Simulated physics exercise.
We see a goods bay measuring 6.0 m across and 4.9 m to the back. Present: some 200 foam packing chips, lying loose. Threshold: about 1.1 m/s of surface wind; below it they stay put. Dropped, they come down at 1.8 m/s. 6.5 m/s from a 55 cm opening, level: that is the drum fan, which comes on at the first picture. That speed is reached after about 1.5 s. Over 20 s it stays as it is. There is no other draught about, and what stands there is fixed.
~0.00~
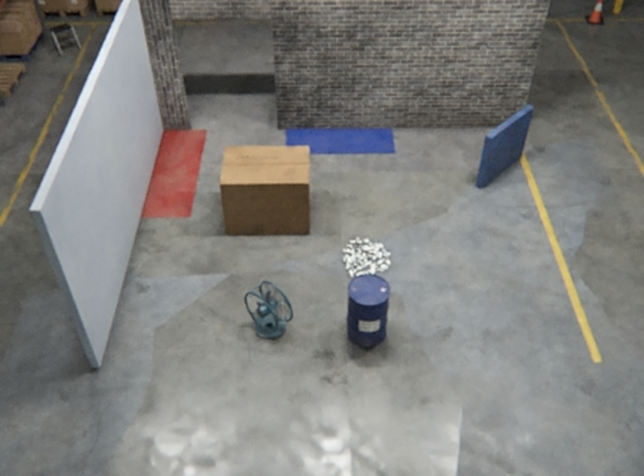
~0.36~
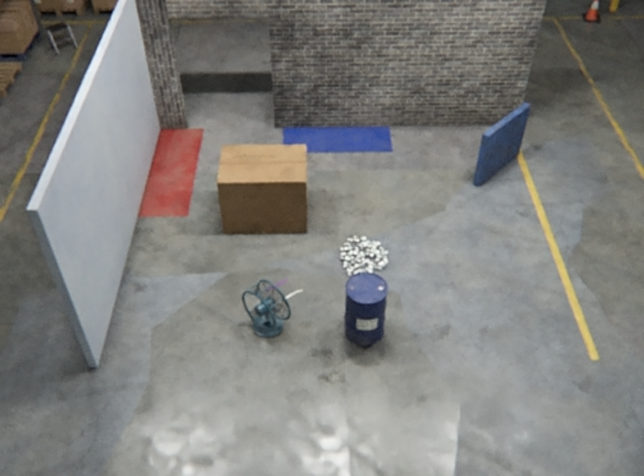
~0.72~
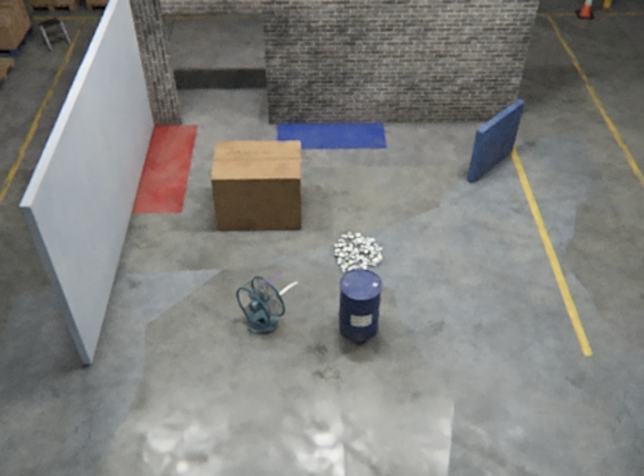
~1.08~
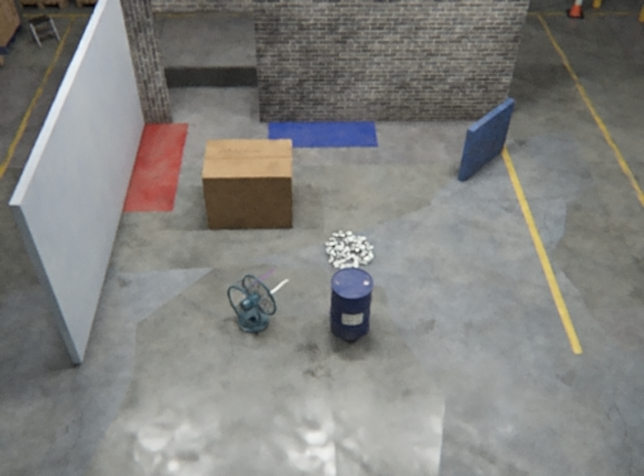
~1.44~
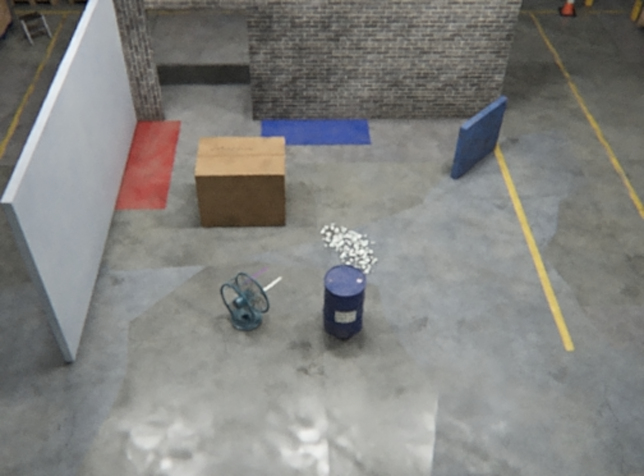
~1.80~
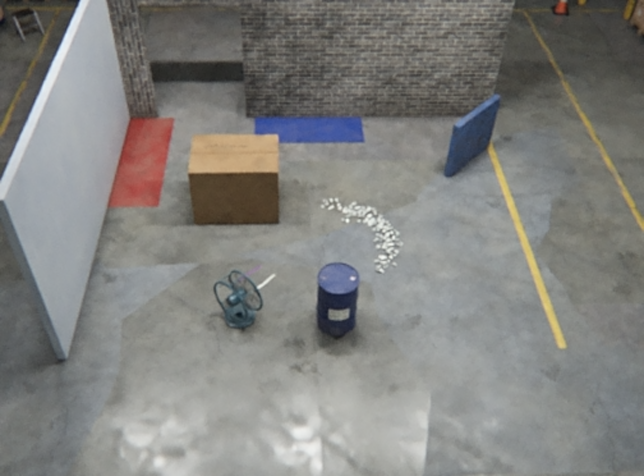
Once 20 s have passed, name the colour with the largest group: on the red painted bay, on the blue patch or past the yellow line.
The colour is yellow.
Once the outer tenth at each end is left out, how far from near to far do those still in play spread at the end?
2.8 m or thereabouts.
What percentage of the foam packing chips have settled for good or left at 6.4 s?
Estimated share: Near 40 %.
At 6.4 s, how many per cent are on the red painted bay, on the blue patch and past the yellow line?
I'd say around 0 per cent at red, 5 per cent at blue, 60 per cent at yellow.
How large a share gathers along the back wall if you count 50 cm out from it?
Roughly 20 in a hundred.
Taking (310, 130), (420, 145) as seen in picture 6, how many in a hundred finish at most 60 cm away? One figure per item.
Estimates in listed order: 10 %; 0 %.
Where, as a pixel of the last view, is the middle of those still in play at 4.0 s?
I'd aim at pixel (499, 201) or close to it.
After 4.0 s, 75 % are on the move or not yet settled, 50 % are past the yellow line, 0 % on the red painted bay and 2 % on the blue patch; the middle of those still in play is near (499, 201).
After 6.4 s, 60 % are on the move or not yet settled, 56 % are past the yellow line, 0 % on the red painted bay and 5 % on the blue patch; the middle of those still in play is near (460, 214).
After 11.0 s, 56 % are on the move or not yet settled, 58 % are past the yellow line, 0 % on the red painted bay and 12 % on the blue patch; the middle of those still in play is near (465, 215).
After 20.0 s, at the end, 62 % are past the yellow line, 0 % on the red painted bay and 16 % on the blue patch; the middle of those still in play is near (483, 207).
